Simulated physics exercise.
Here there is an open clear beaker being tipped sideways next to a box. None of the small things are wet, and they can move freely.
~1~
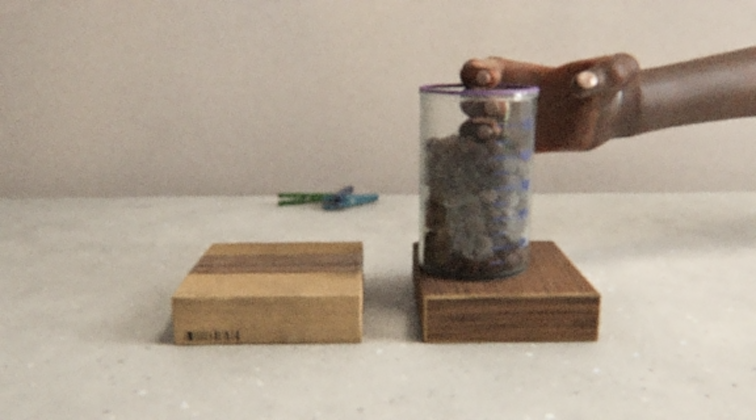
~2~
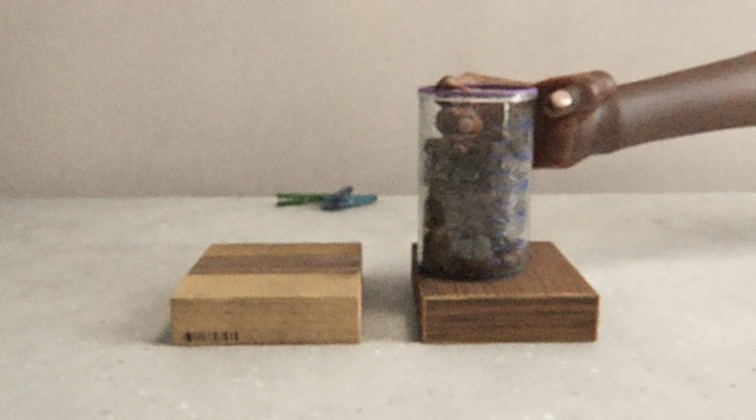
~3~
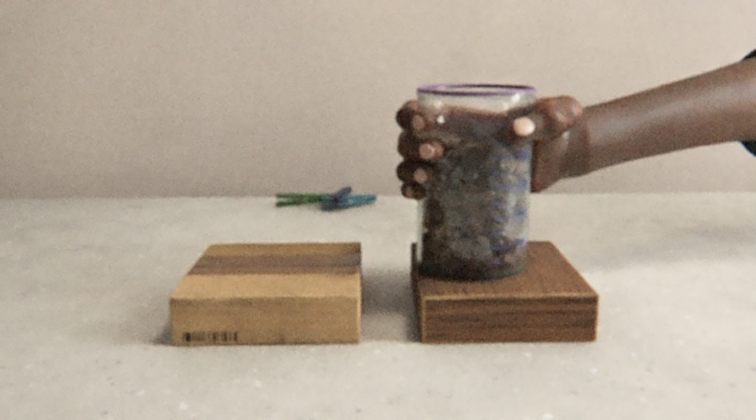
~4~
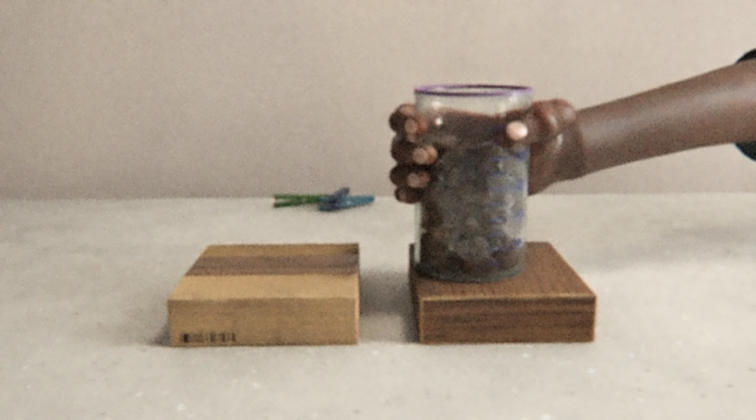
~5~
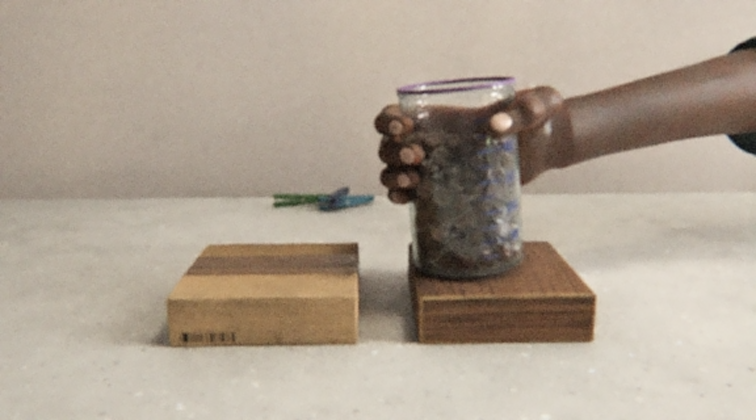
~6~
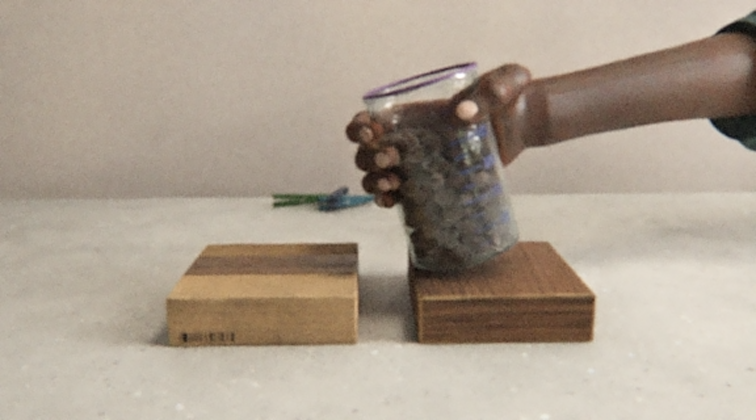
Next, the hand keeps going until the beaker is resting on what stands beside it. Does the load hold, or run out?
It's going to lose some at that tilt.
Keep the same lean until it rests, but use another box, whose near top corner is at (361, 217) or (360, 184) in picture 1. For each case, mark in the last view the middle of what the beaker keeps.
First try: Around (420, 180). Second try: Around (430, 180).
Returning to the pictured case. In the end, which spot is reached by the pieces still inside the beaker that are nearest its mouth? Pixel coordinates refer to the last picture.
Looks like they settle around (237, 241) in the last picture.
Then, 0.50 s past the last view, the beaker leans 55°; everything is still inside.
Then, 0.93 s past the last view, the beaker leans 86°; a stray few of the chocolate balls out of it.
Then, 1.31 s past the last view, the beaker rests on the box at 89°; about a quarter of the chocolate balls out of it.
Finally, the beaker rests on the box at 89°; about a quarter of the chocolate balls out of it.
